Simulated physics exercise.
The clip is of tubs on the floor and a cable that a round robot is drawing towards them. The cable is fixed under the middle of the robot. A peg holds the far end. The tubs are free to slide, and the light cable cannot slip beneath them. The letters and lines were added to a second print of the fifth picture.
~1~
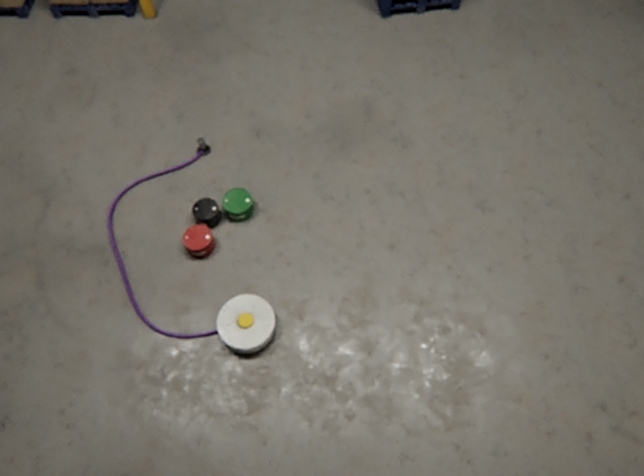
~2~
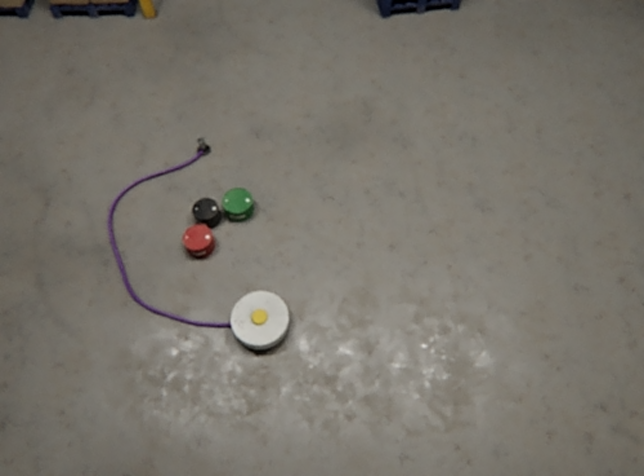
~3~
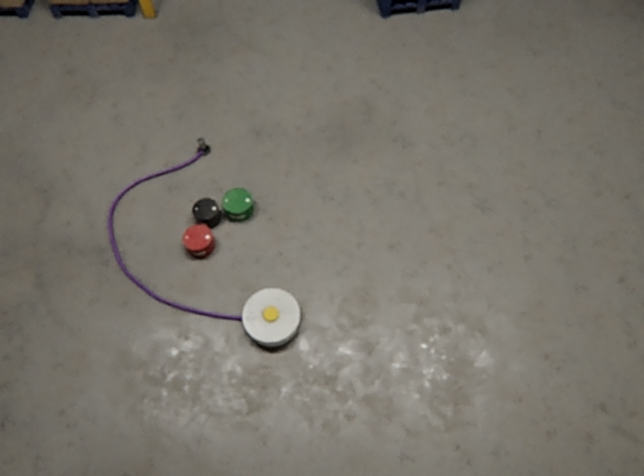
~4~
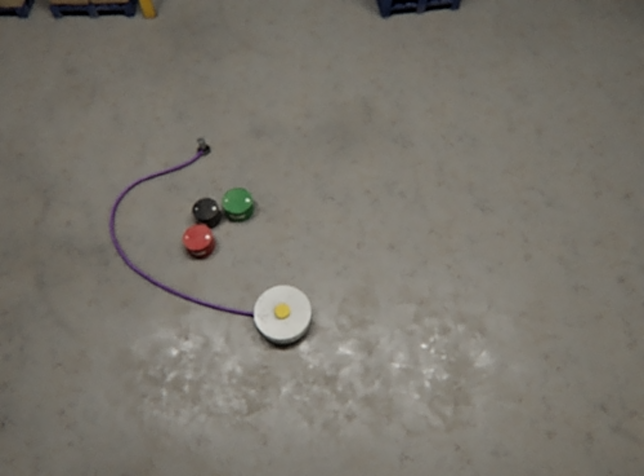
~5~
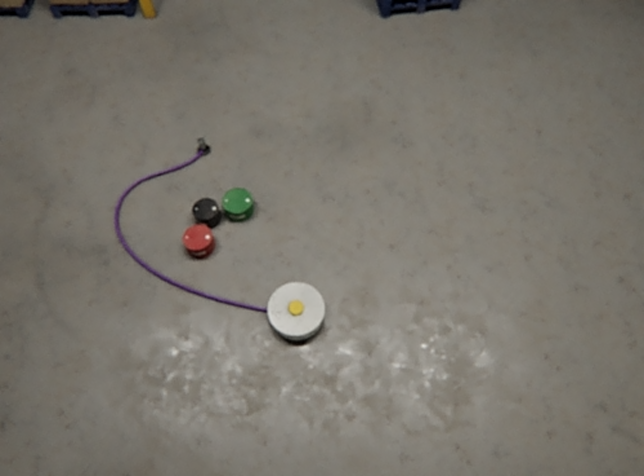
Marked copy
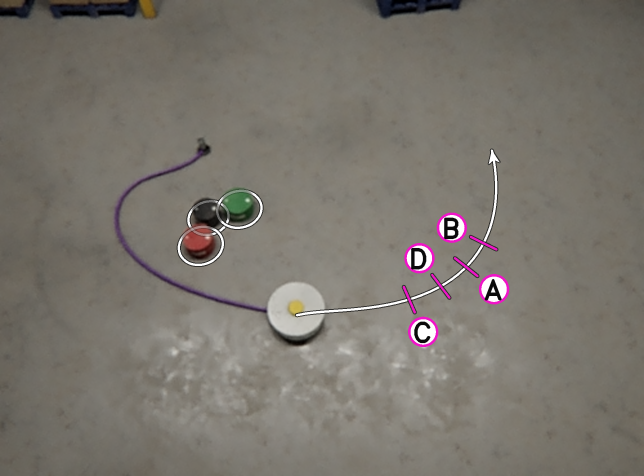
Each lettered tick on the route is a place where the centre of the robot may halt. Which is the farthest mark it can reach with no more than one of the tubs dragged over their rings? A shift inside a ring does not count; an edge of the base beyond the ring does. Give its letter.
It should halt at D.
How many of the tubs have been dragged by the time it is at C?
The count is none.
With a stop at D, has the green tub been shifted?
No.
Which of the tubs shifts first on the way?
Red.
On the marked copy, A at (466, 267); B at (484, 243); C at (409, 299); D at (441, 286); the route from (297, 315) via (463, 270) to (492, 150).
Following D. Soon after the start, robot (350, 306).
Later, robot (402, 298).
In the end, robot (443, 282); red tub (220, 232); one over the rings.
As for the rest, A has three over the rings; B has three over the rings; C is within the limit but short.
